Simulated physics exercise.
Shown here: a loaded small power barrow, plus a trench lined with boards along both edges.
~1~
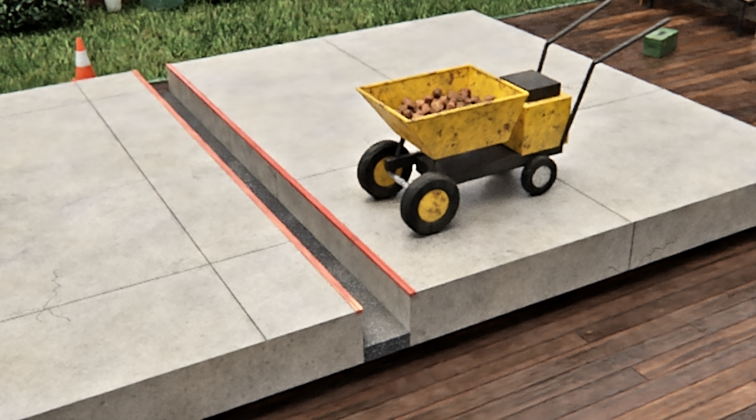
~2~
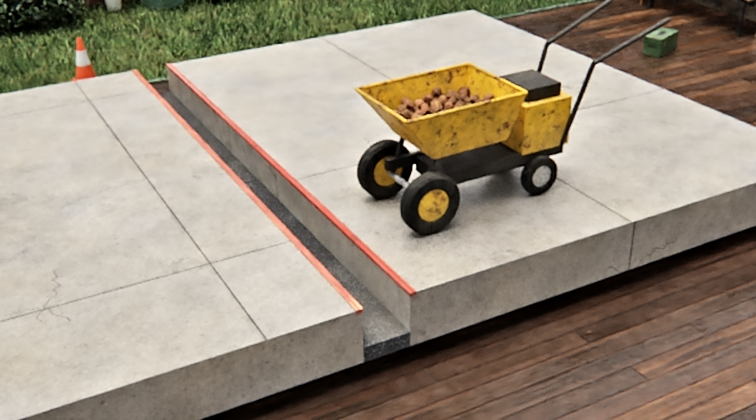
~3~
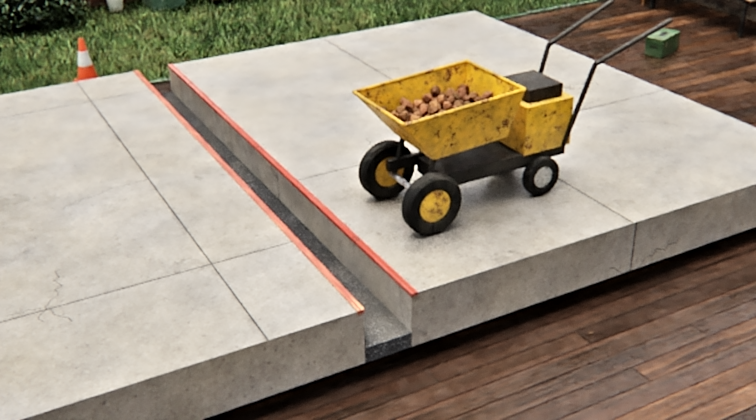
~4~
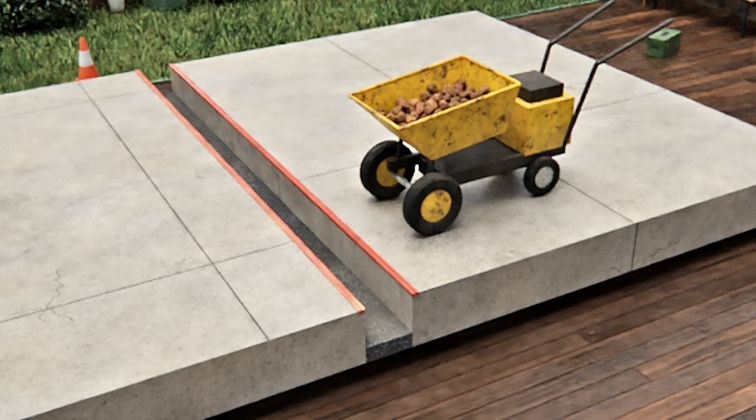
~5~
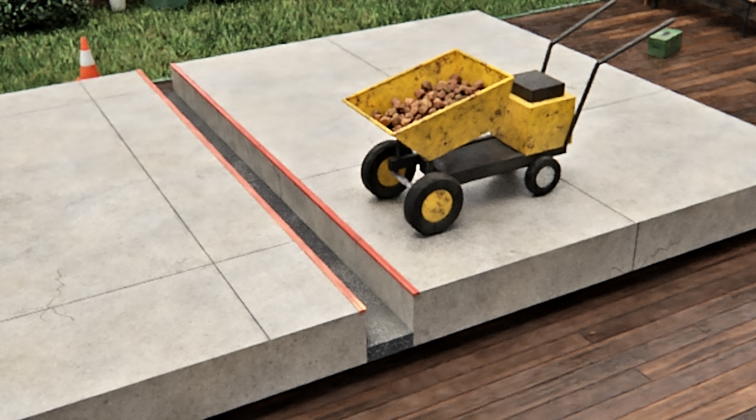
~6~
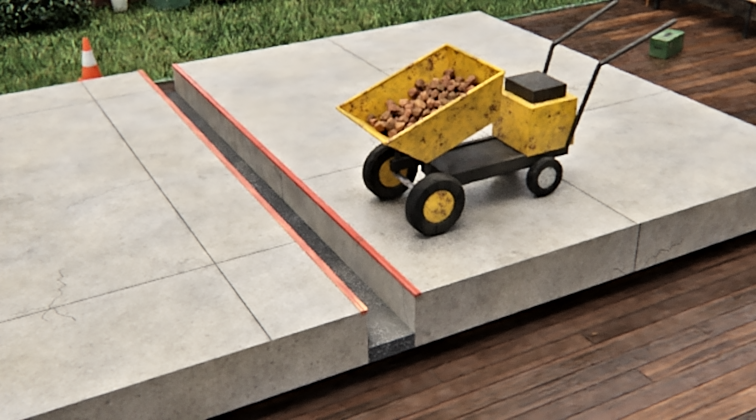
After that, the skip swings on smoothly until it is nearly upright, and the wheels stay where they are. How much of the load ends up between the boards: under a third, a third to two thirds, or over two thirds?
A third to two thirds.
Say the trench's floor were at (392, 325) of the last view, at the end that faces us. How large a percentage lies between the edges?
About 50 %.
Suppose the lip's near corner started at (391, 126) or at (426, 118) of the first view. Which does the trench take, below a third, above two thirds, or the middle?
Under a third, then more than two thirds.
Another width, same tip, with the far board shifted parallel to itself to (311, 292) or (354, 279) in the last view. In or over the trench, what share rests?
Roughly 100 % first, 20 % second.
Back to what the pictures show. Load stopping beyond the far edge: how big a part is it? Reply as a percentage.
Roughly 45 percent of the pieces, I think.
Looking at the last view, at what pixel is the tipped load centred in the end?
It settles centred around (312, 261).
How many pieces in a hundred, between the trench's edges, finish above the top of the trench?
Around 0 in a hundred.
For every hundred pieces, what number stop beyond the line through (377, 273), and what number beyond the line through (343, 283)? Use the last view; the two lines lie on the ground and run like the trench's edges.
In order: 90 percent, then 40 percent.
Just after the last frame, skip tipped steeply; every one in the skip.
A moment on, skip tipped right over; roughly two thirds in the skip; about a tenth in or heaped over the trench; about a tenth beyond it; just a few falling.
Further on, skip tipped right over; about a tenth in the skip; roughly half in or heaped over the trench; roughly half beyond it.
When it is over, skip tipped right over; roughly half in or heaped over the trench; roughly half beyond it.
